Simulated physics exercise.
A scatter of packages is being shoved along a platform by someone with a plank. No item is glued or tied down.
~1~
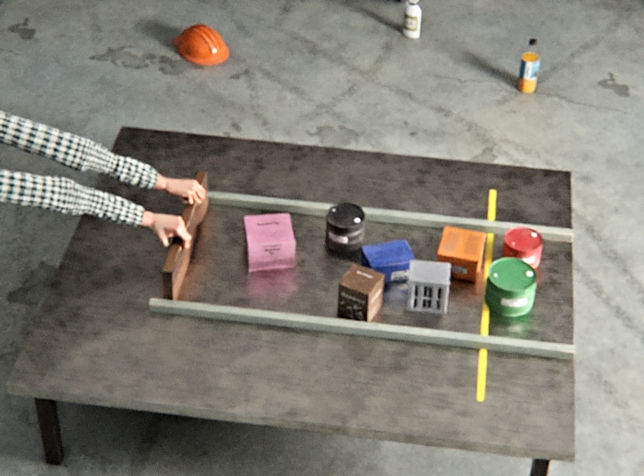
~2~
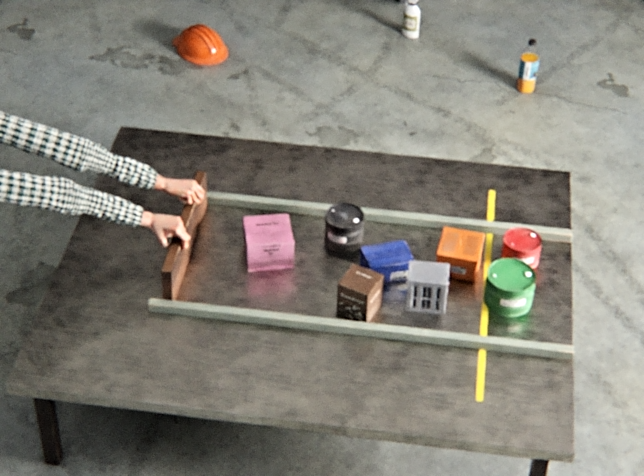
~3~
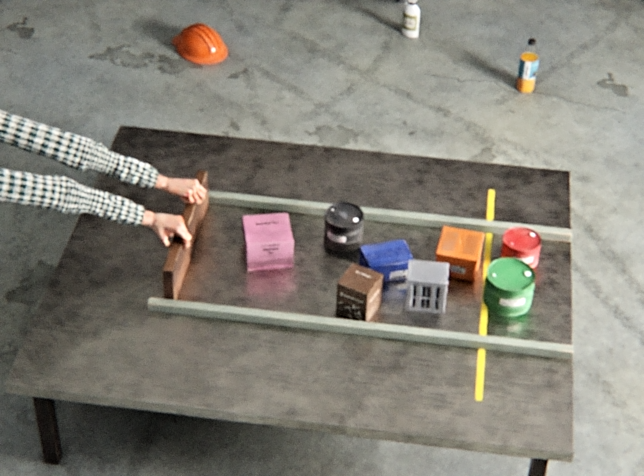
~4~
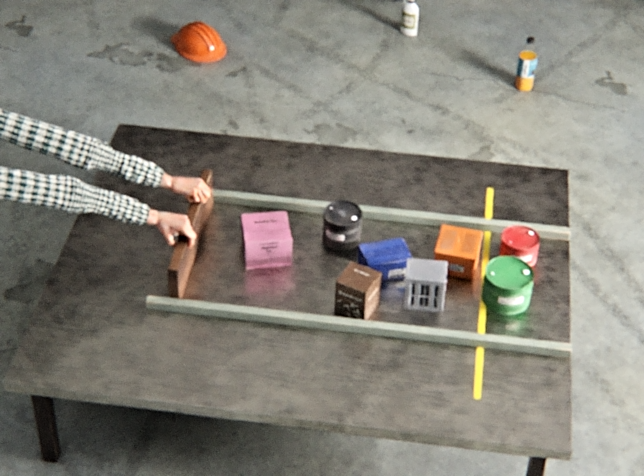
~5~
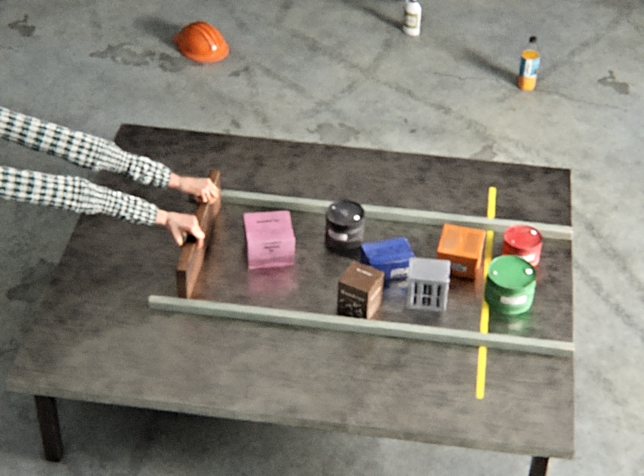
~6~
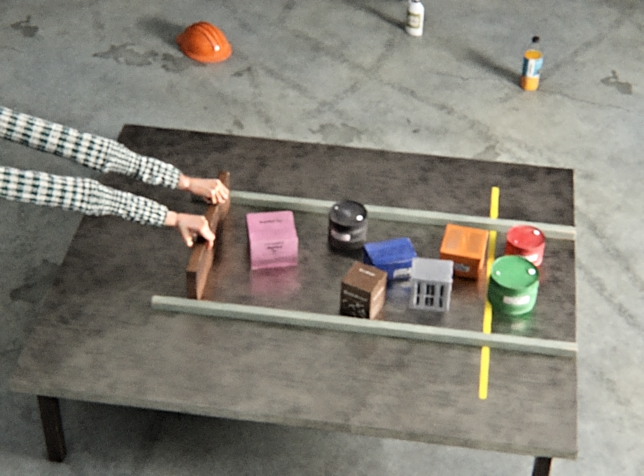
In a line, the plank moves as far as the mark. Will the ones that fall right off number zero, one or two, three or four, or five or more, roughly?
They will number one or two.
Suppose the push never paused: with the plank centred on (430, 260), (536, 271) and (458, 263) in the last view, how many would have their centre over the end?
Taking the three positions in turn, the counts come to 0, 5 and 1.
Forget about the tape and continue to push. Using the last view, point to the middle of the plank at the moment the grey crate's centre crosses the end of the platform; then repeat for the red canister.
The grey crate gives roughly (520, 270), the red canister roughly (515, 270).
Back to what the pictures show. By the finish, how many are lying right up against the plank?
In total, 3.
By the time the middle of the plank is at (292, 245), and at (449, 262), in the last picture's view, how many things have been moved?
1 by the first point, 8 by the second.
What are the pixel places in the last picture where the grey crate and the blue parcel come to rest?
The grey crate comes to rest at (544, 310), and the blue parcel comes to rest at (562, 295).
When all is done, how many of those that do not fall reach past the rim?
That comes to 2 of them.
Soon after, none off yet; red canister at rest near (525, 247); green canister at rest near (513, 285); orange tote at rest near (463, 252).
After that, none off yet; red canister displaced a little near (536, 243); green canister at rest near (513, 285); orange tote displaced about its own width near (502, 253).
In the end, the number that fall off is one or two; gone, green canister.
